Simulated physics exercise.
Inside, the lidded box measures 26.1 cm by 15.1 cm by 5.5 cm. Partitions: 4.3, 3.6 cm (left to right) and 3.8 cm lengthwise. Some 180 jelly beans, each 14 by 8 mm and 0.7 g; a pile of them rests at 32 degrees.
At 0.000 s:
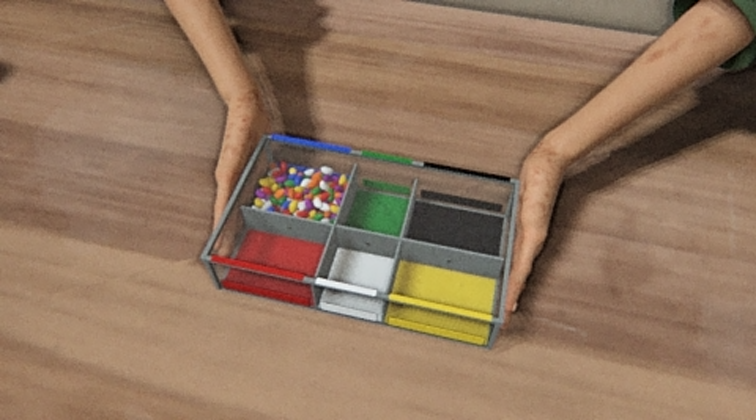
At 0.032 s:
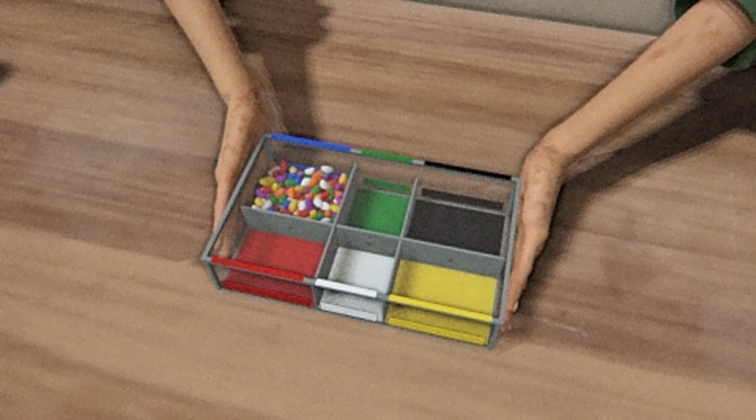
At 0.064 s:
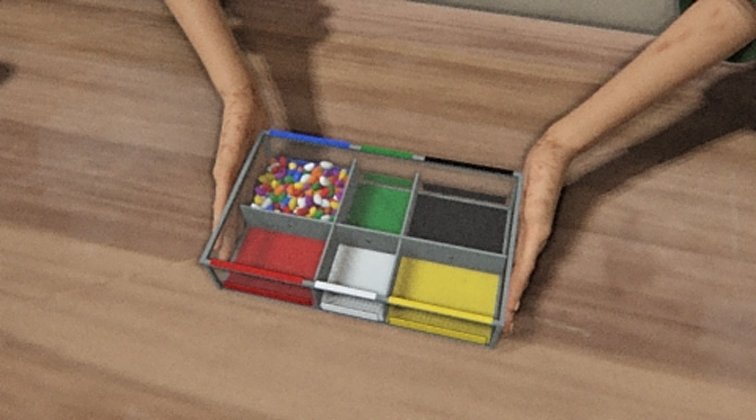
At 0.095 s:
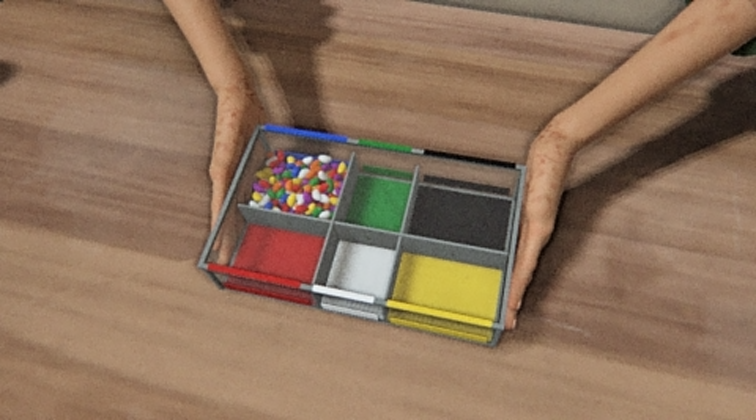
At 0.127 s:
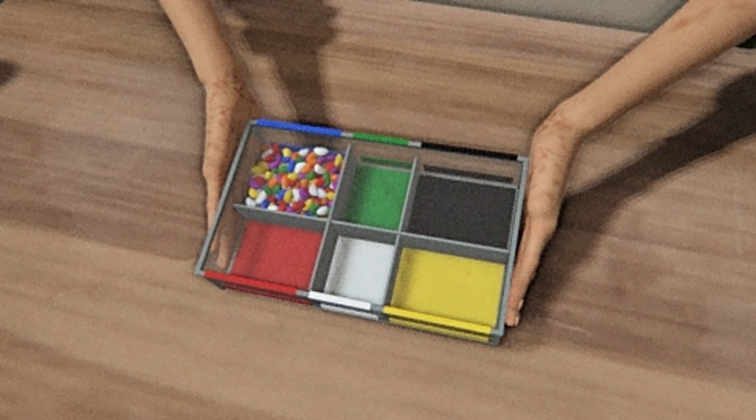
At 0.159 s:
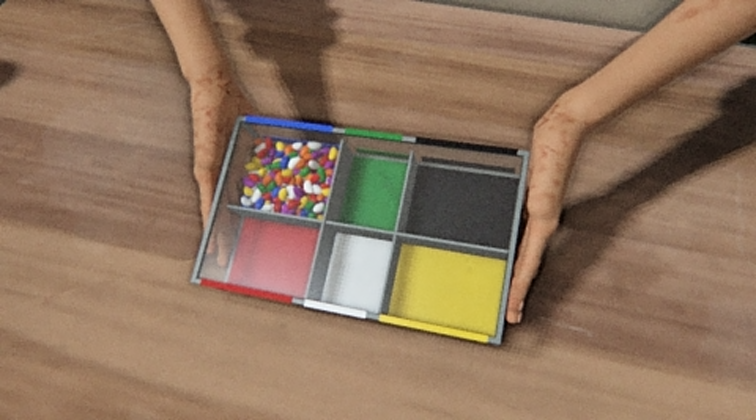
On a wooden tabletop, two hands gradually tilting a clear-lidded compartment box, with colourful jelly beans sitting in the blue-marked section.
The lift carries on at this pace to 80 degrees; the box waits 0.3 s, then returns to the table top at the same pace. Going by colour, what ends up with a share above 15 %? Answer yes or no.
Red yes, blue yes, green no, yellow no, white no, black no.
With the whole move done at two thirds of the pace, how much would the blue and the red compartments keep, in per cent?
Then: Blue 55; red 45.
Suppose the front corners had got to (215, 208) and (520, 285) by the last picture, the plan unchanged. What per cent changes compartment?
In that case some 0 per cent.
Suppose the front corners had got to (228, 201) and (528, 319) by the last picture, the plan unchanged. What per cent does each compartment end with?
Red 0; blue 90; green 0; yellow 0; white 0; black 5.
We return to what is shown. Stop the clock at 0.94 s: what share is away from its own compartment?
Some 50 per cent.
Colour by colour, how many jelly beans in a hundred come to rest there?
Red 50; blue 50; green 0; yellow 0; white 0; black 0.
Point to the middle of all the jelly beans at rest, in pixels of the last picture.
Around (288, 227).
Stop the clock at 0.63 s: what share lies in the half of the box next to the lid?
Roughly 50 per cent.
Then, at 0.63 s, tilt 80 degrees; red 30 %, blue 70 %.
After 0.94 s, tilt 48 degrees; red 50 %, blue 50 %.
Then, at 1.35 s, tilt 0 degrees; red 50 %, blue 50 %.
By 1.8 s all is still; red 50 %, blue 50 %, green 0 %, yellow 0 %, white 0 %, black 0 %.
